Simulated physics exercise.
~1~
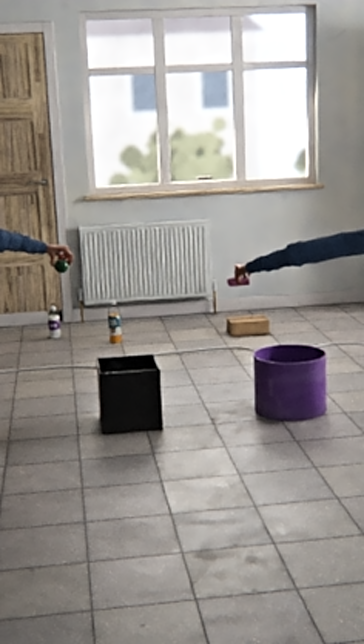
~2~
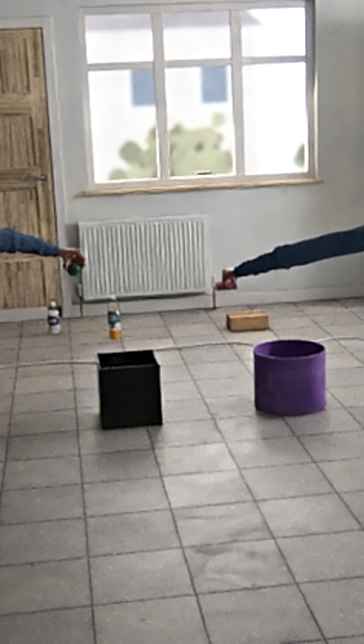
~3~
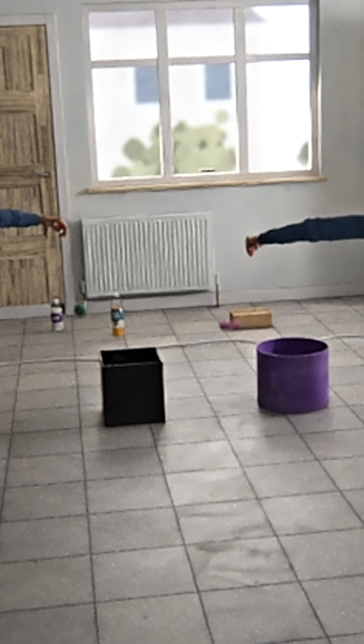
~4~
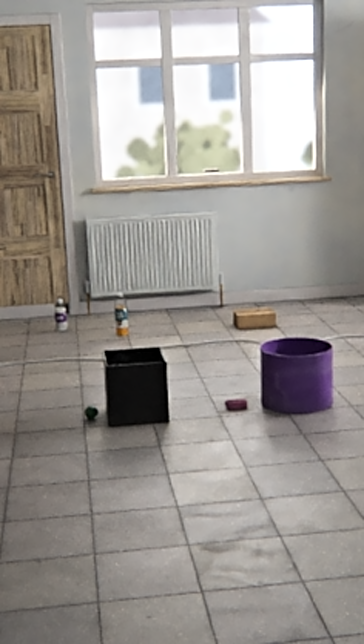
At the start, two blue-sleeved arms reach in from either side of a tiled room, the left hand holding a green apple and the right a pink sponge, with a black crate and a purple bucket standing on the floor. The hands shift slightly inward and down as the view sways a little. Then both hands let go and draw back, and the apple and sponge drop. By the end the arms are out of sight, and neither item has gone in. The apple rests on the tiles left of the crate, and the sponge lies just left of the bucket.
